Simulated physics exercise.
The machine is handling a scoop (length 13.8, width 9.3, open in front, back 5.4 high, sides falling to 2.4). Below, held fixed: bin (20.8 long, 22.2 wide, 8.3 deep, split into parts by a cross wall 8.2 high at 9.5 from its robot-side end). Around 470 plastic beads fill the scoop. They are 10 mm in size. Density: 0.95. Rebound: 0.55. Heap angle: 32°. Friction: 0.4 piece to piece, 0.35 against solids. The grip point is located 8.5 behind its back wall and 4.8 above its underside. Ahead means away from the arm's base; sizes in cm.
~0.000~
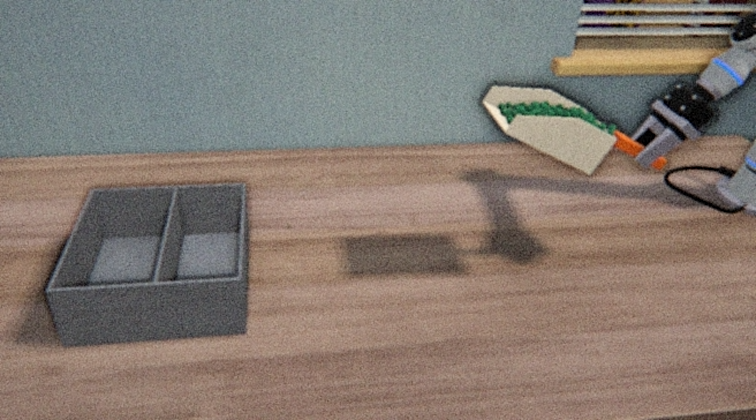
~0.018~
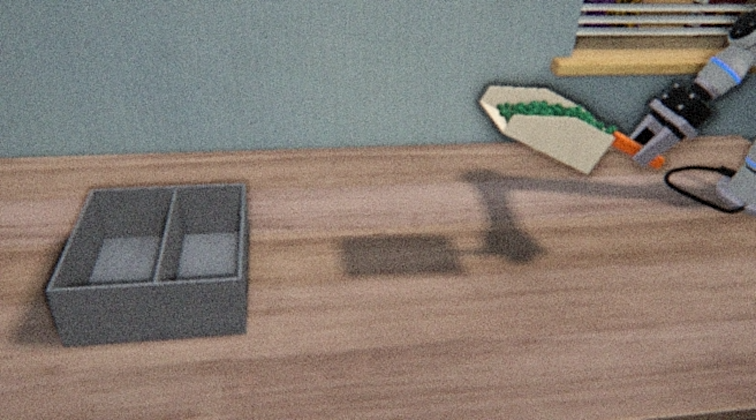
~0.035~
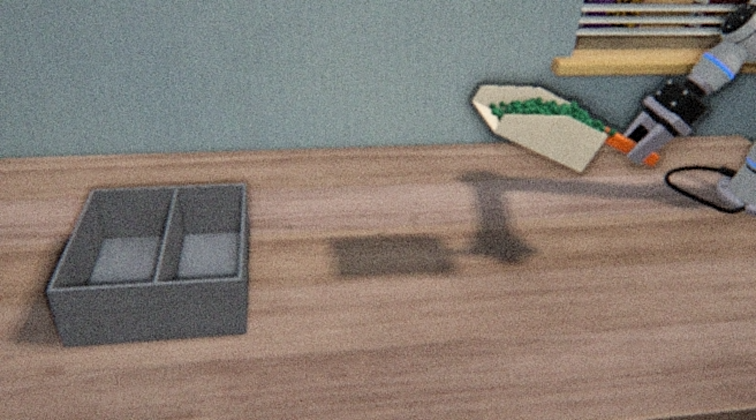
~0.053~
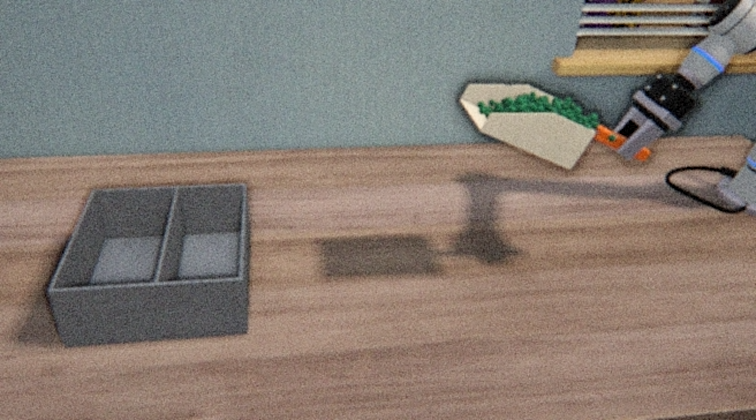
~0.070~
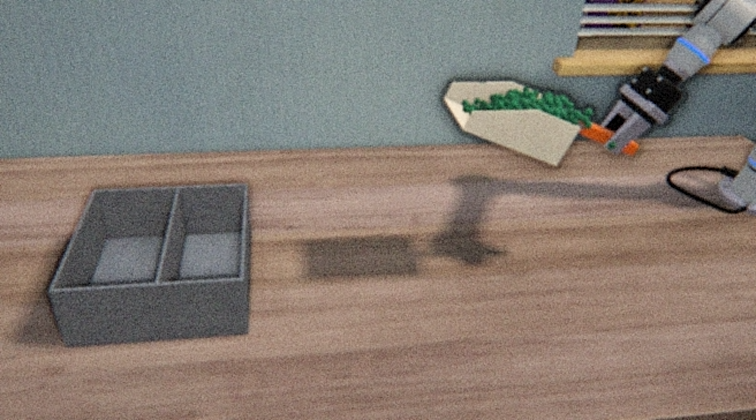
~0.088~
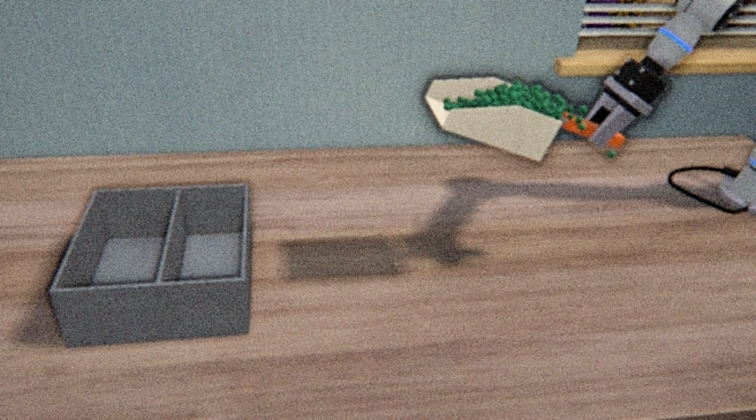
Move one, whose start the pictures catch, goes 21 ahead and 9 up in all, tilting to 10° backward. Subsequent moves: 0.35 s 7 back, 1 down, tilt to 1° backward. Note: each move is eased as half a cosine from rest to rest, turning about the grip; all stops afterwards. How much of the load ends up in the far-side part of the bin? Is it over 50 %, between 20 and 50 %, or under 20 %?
It is between 20 and 50 %.
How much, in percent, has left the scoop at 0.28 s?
60 %.
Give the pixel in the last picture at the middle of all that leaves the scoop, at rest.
(190, 278).
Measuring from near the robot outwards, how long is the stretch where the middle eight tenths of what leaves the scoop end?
I'd estimate near 34 cm.
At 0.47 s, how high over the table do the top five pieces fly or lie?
About 24 cm.
After 0.28 s, tilted 9° backward, highest piece 30 above the table; 186 on the scoop, 280 in flight or on a rim.
After 0.47 s, tilted 3° backward, highest piece 24 above the table; 179 in the far-side part, 126 in the robot-side part, 23 on the scoop, 8 on the table or floor, 130 in flight or on a rim.
After 0.76 s, level, highest piece 22 above the table; 182 in the far-side part, 130 in the robot-side part, 117 on the table or floor, 19 on the scoop, 18 in flight or on a rim.
After 1.81 s, level, highest piece 22 above the table; 182 in the far-side part, 135 on the table or floor, 130 in the robot-side part, 19 on the scoop.
In the end, 182 in the far-side part, 135 on the table or floor, 130 in the robot-side part, 19 on the scoop. That is 39 % in the far-side part of the bin.
